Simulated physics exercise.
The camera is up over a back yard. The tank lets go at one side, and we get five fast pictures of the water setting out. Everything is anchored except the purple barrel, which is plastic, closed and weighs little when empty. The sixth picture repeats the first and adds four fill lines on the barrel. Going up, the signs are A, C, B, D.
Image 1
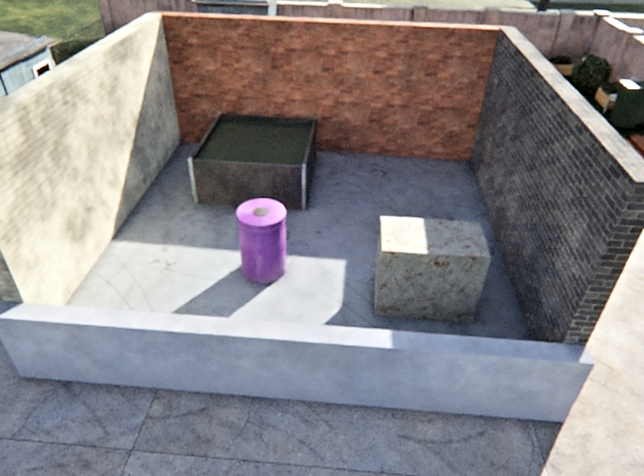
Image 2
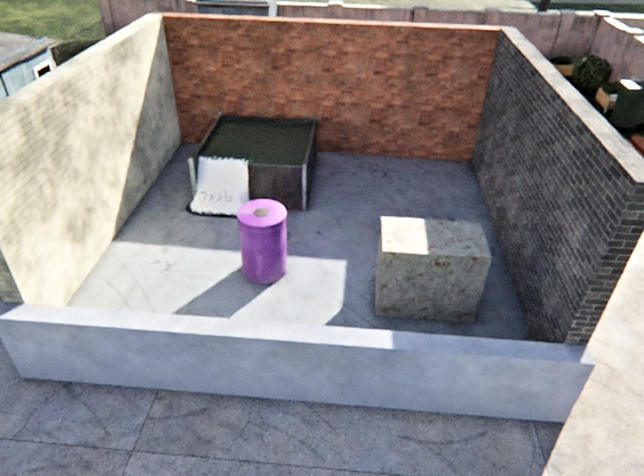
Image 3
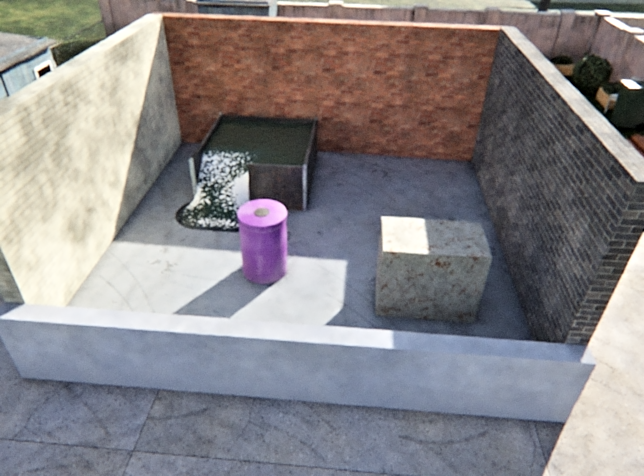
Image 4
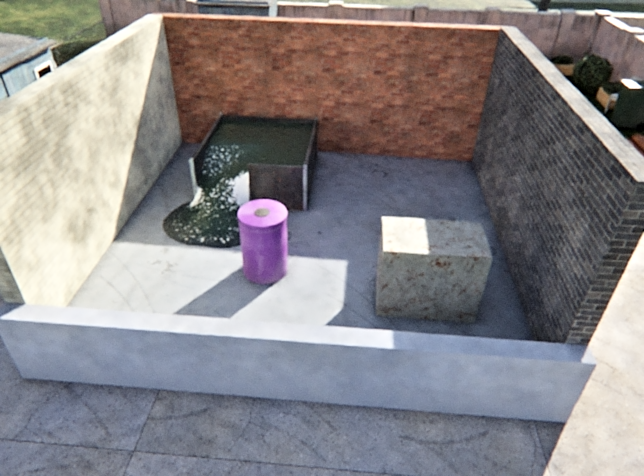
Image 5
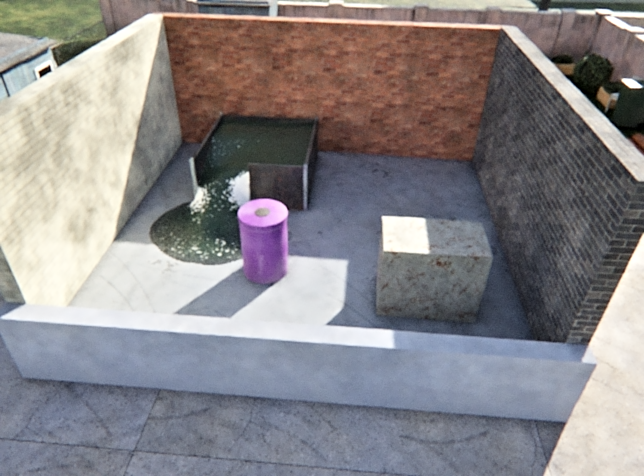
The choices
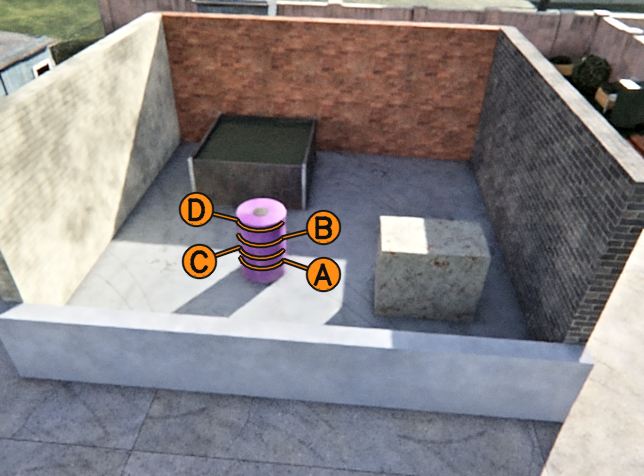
Dark green water pours from the front of a tank and spreads left of a purple barrel.
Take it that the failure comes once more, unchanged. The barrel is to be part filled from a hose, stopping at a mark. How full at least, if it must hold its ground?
A.
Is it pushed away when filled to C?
No.
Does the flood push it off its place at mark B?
No, that is safe.
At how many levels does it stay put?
All four.
On the marked copy, A at (259, 268); B at (257, 245); C at (258, 258); D at (256, 230); from the bottom up A, C, B, D.
If A is chosen, it does not move.
If B is chosen, it does not move.
If C is chosen, it does not move.
If D is chosen, it does not move.
